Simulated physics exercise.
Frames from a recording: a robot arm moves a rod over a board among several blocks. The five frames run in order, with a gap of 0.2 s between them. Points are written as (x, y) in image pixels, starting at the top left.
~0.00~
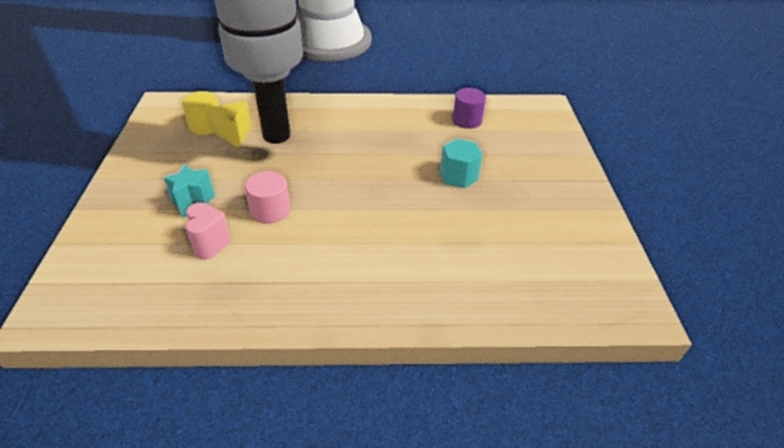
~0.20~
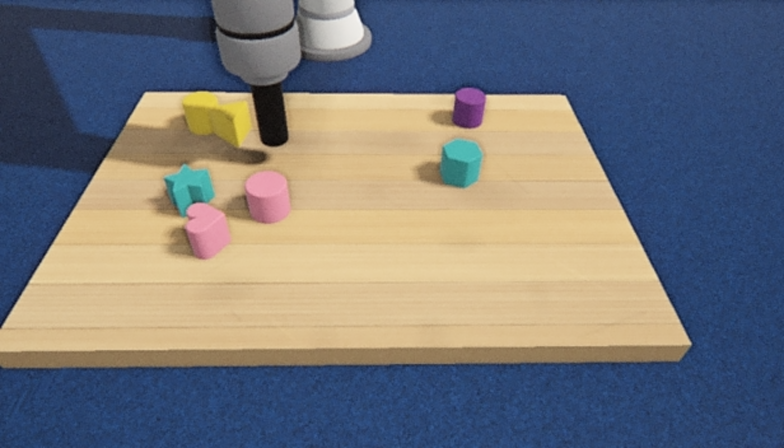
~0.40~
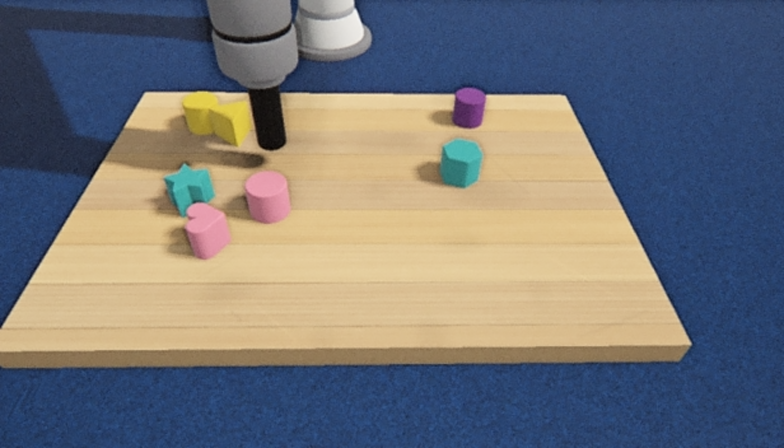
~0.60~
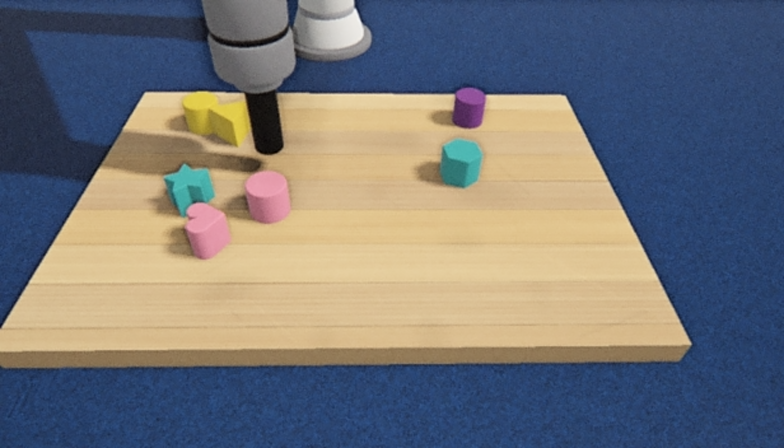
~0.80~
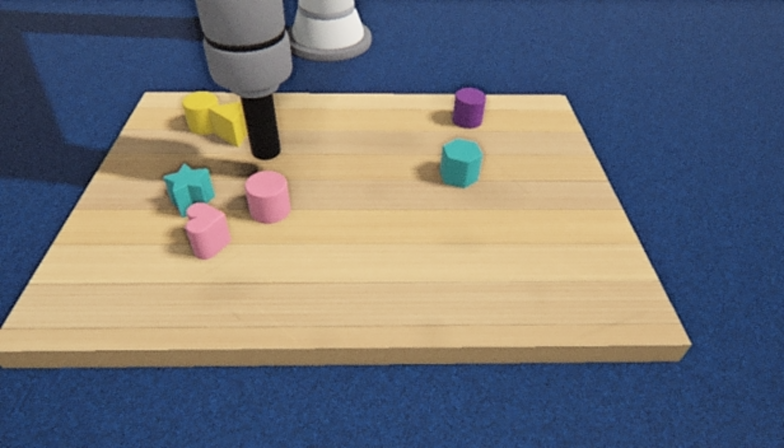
The robot arm moved its black rod slowly a short way down and slightly left over the wooden board, nearing the pink round block, while the yellow, turquoise, pink and purple blocks all stayed still.
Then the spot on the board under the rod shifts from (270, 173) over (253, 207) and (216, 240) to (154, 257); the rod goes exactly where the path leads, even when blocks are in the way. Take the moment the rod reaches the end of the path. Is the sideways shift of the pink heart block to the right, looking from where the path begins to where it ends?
Yes, that is what happens.
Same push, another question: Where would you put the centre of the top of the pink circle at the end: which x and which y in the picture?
The middle of its upper face should be somewhere near (268, 207).
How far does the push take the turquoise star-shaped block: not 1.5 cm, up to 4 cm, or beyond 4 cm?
Short: Under 1.5 cm.
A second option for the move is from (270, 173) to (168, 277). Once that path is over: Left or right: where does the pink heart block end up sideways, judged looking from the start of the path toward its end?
Gets pushed left.
What follows on the original path. One third of the way, rod at (248, 187); pink circle at (267, 198).
Two thirds of the way, rod at (210, 219); pink heart block at (176, 228); pink circle at (268, 207).
At the end, rod at (145, 236); turquoise star-shaped block still; pink heart block at (114, 252), turned 20° anticlockwise; pink circle at (268, 207).
